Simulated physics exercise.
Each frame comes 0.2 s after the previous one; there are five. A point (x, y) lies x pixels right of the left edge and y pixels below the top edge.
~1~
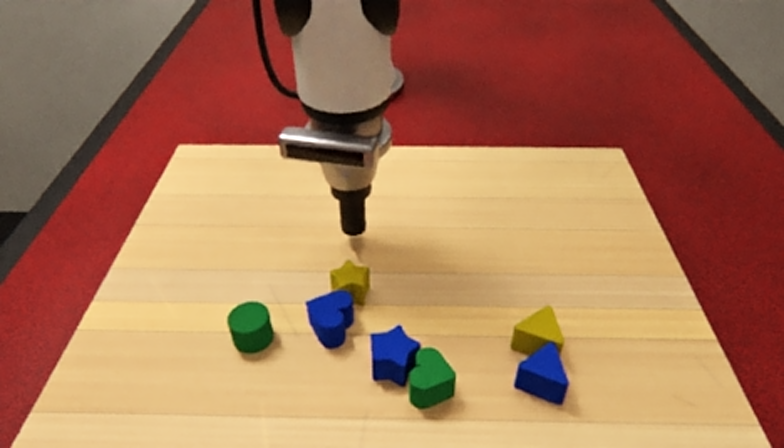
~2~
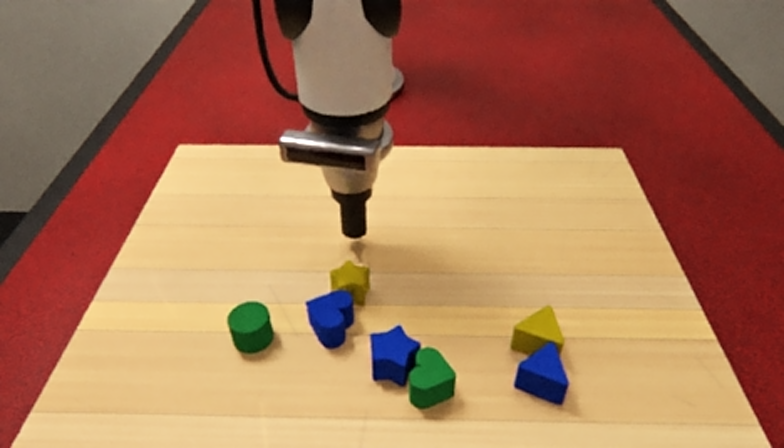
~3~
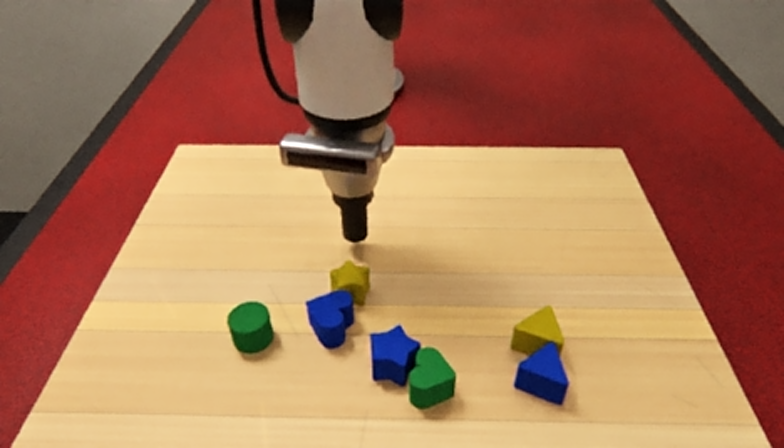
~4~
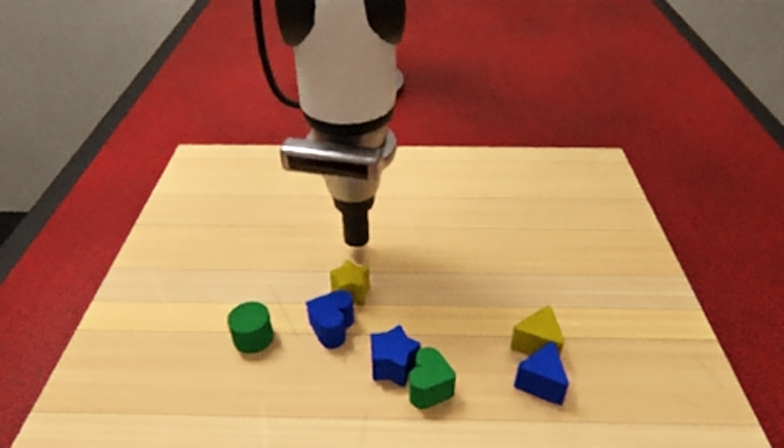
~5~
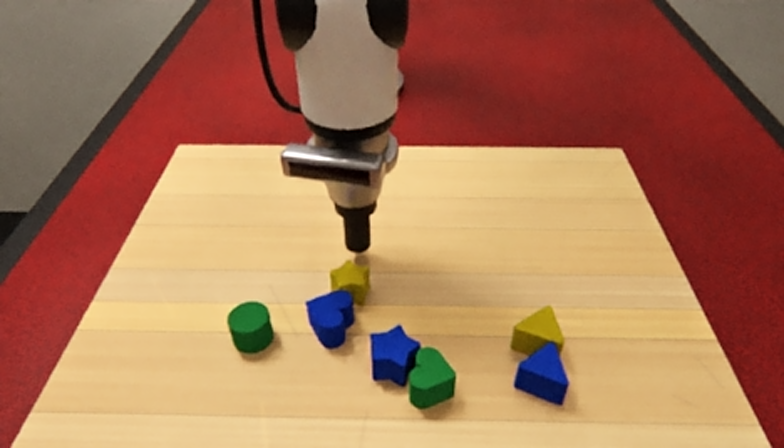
On a light wooden board over a red surface, a robot arm's dark tip lowered slightly near a yellow star, while the blue, green and yellow blocks around it stayed still.
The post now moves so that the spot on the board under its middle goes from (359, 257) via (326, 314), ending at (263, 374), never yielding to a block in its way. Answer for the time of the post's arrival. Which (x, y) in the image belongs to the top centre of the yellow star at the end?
At roughly (350, 302).
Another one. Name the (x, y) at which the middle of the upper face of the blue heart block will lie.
Located at (334, 331).
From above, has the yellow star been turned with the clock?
No
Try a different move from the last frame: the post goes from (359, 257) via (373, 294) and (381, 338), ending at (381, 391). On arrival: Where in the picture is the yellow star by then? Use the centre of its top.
It will likely be found at (348, 291).
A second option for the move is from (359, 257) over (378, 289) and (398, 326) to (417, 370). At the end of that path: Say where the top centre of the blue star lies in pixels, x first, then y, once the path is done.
It comes to (390, 374).
The first path, step by step. One third of the way, post (338, 282); blue heart block (331, 318), turned 35° clockwise; yellow star (352, 293), turned 50° anticlockwise.
Two thirds of the way, post (305, 323); blue heart block (334, 331), turned 60° clockwise; yellow star (350, 302), turned 105° anticlockwise.
At the end, post (260, 362); green round block not moved; blue heart block (334, 331), turned 60° clockwise; yellow star (350, 302), turned 105° anticlockwise.
